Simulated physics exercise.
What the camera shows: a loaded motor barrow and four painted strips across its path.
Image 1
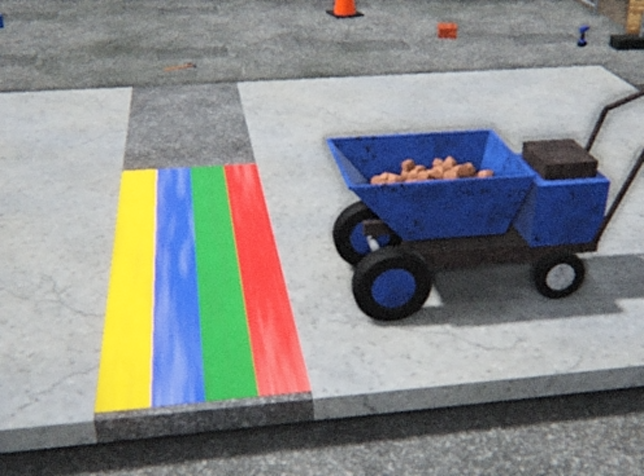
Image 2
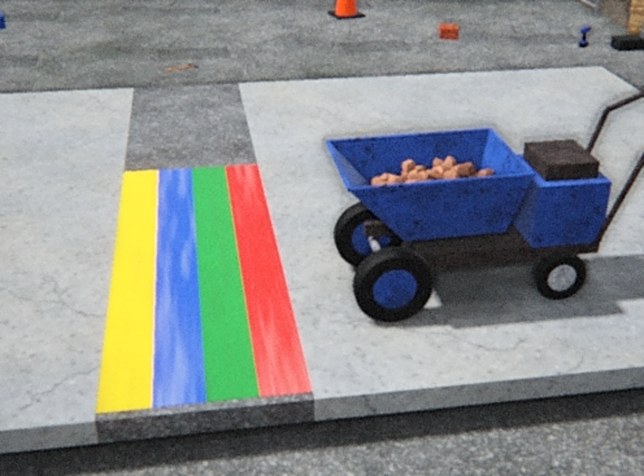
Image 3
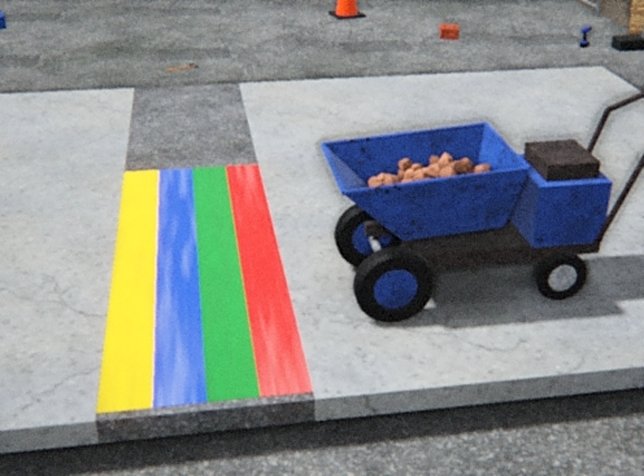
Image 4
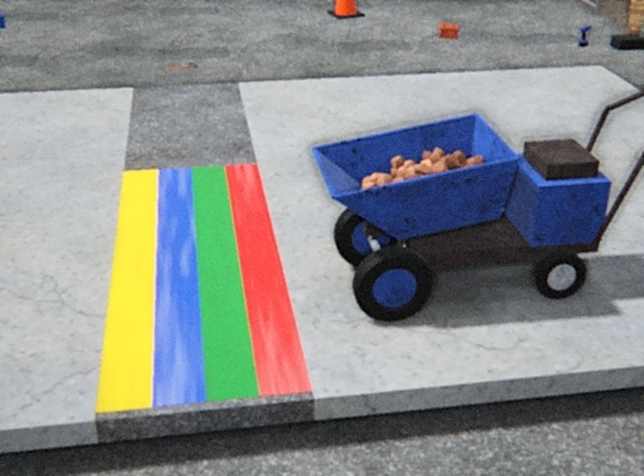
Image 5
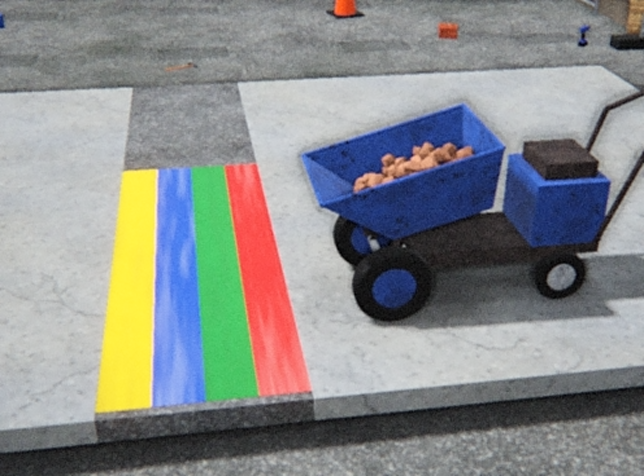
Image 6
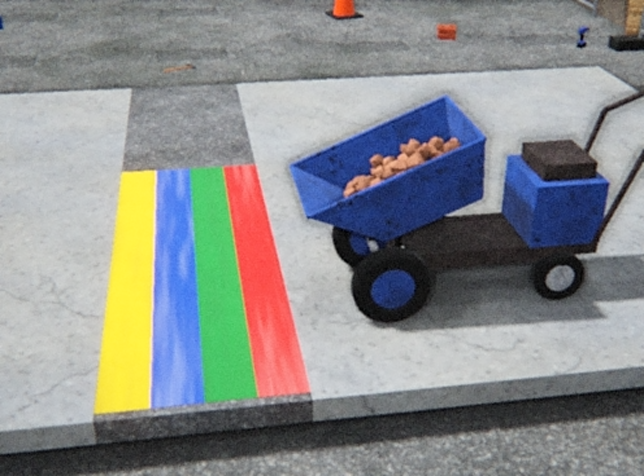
In the video, a blue motor barrow loaded with lumps of rubble stands to the right of yellow, blue, green and red painted strips, and its skip gradually tilts forward to the left while the wheels stay in place.
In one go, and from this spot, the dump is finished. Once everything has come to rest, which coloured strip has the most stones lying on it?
Green.
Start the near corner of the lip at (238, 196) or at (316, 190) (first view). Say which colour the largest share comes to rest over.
The yellow strip for the first spot, the strip in blue for the second.
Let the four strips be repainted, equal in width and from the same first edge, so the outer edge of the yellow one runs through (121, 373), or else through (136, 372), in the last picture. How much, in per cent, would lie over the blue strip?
20 per cent, then 20 per cent, roughly.
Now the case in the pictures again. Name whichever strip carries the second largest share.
Rank two: Blue.
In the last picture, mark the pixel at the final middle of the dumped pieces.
About pixel (208, 299).
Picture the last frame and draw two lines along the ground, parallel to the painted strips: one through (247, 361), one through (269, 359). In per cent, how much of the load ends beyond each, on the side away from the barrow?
Result, first then second: 60 %, 70 %.
Soon after the last picture, skip tipped steeply; all in the skip.
A little later, skip tipped right over; most in the skip; a small part over the red strip; a small part over the green strip.
Later still, skip tipped right over; about a quarter in the skip; a small part over the red strip; about a third over the green strip; about a quarter over the blue strip; a small part over the yellow strip; a stray few off the paint.
At rest, skip tipped right over; about a quarter in the skip; a small part over the red strip; about a third over the green strip; about a quarter over the blue strip; a small part over the yellow strip; a stray few off the paint.
